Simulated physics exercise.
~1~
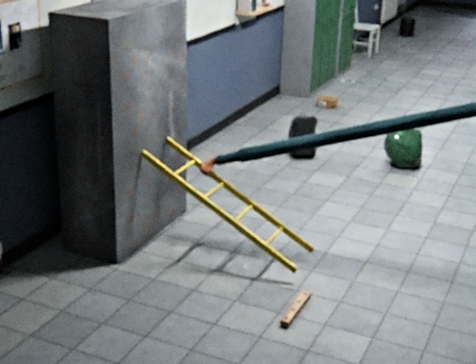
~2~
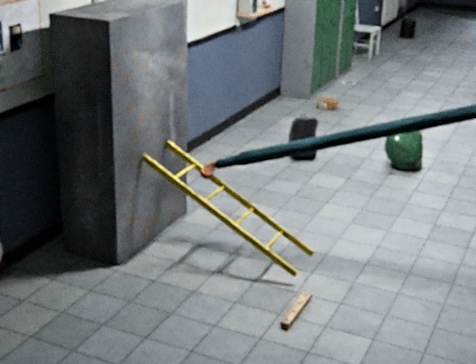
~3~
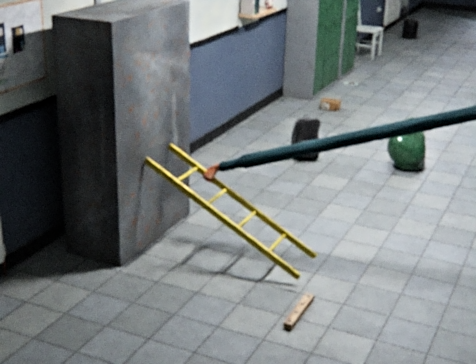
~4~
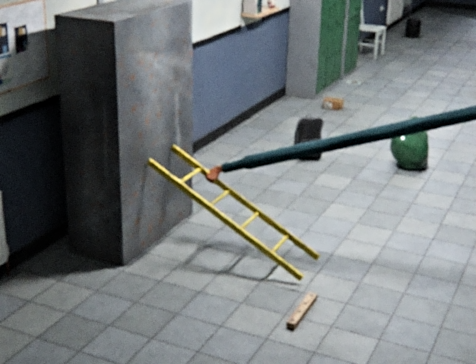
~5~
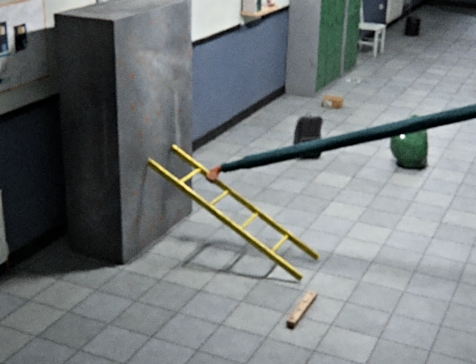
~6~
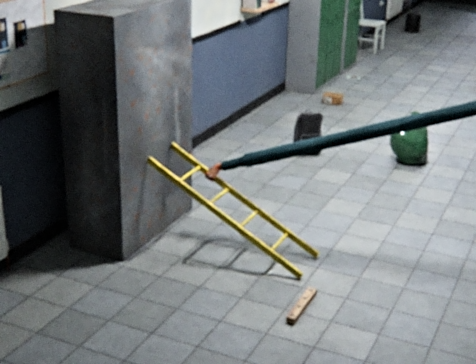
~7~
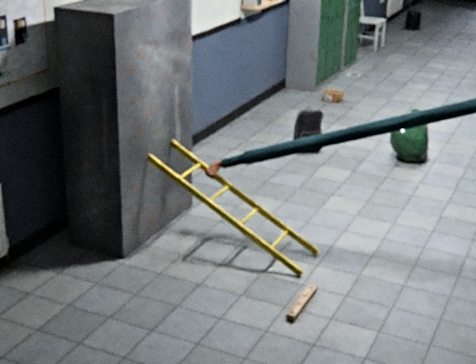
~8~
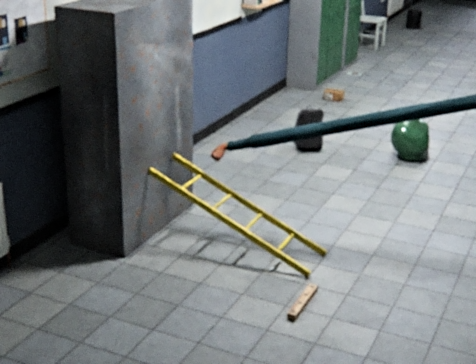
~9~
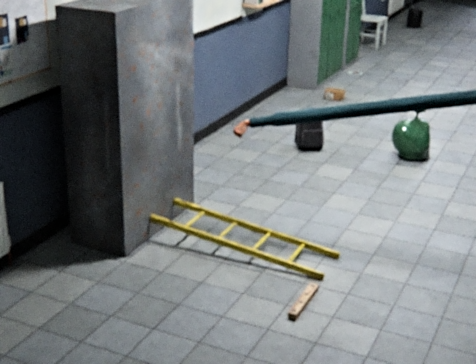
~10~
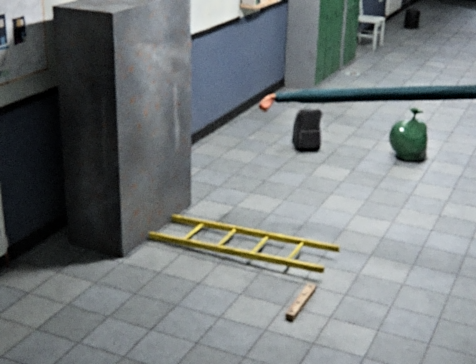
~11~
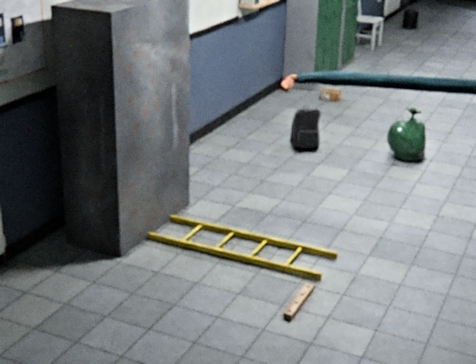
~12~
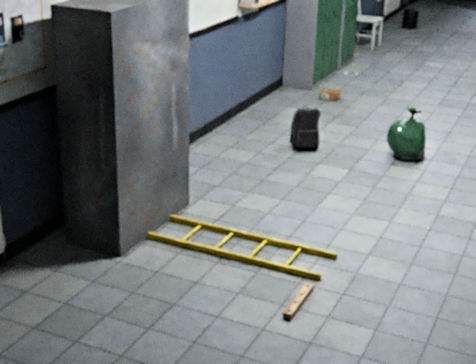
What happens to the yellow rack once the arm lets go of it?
It does not stay leaning. Its feet slip outward a little and its top slides down the cupboard until it lies flat on the tiles.
